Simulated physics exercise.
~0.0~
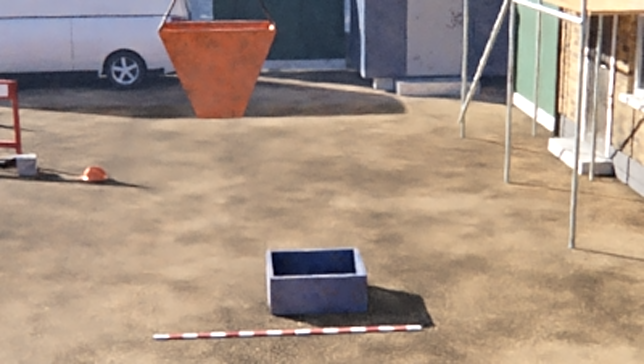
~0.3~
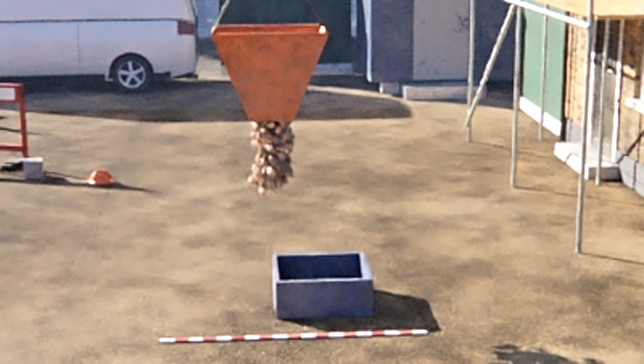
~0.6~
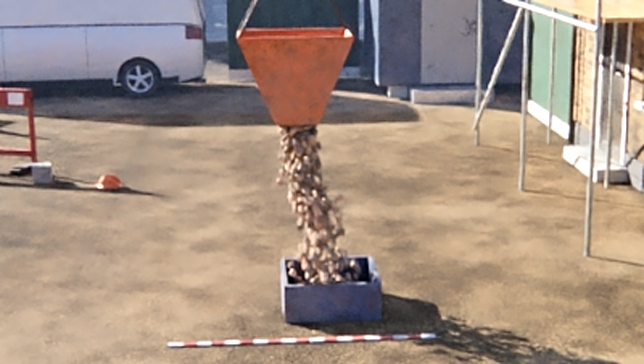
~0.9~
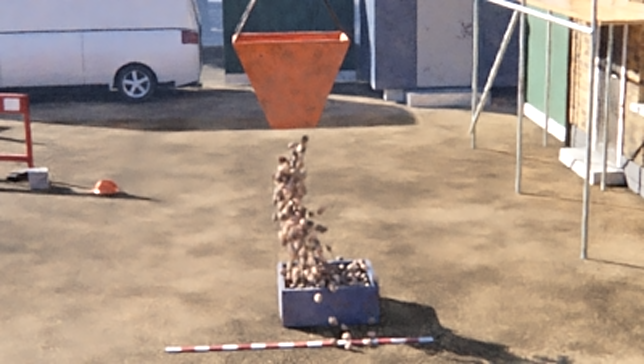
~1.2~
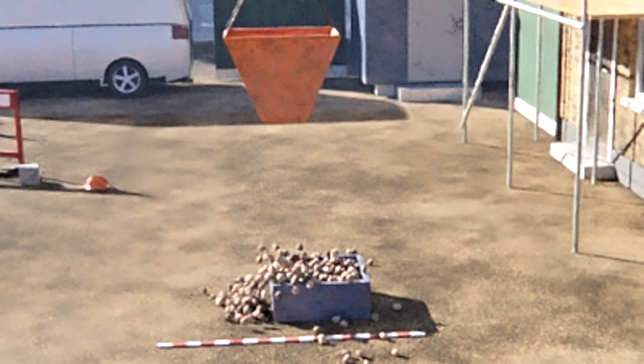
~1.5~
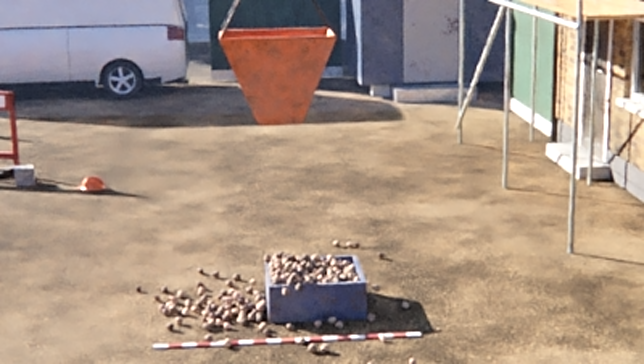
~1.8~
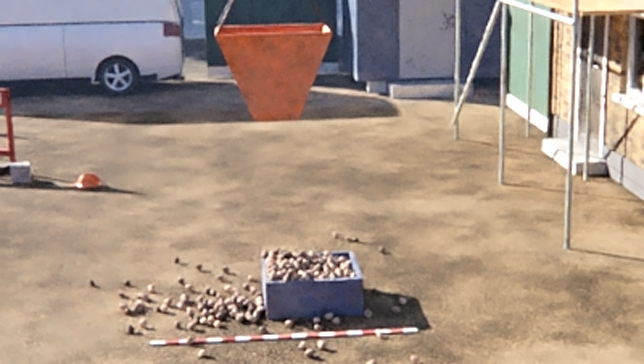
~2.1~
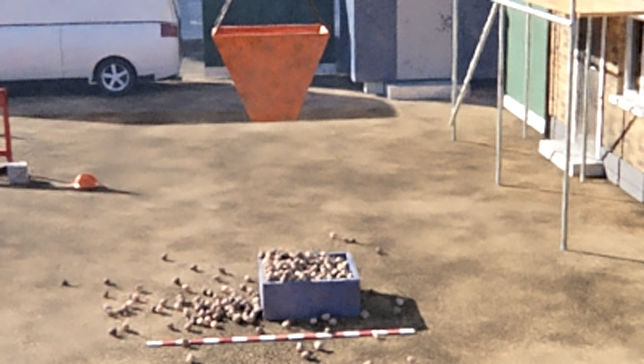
Rounded stones pouring from an orange crane skip into a blue-grey bin, filling it and spilling over, mostly to the left.
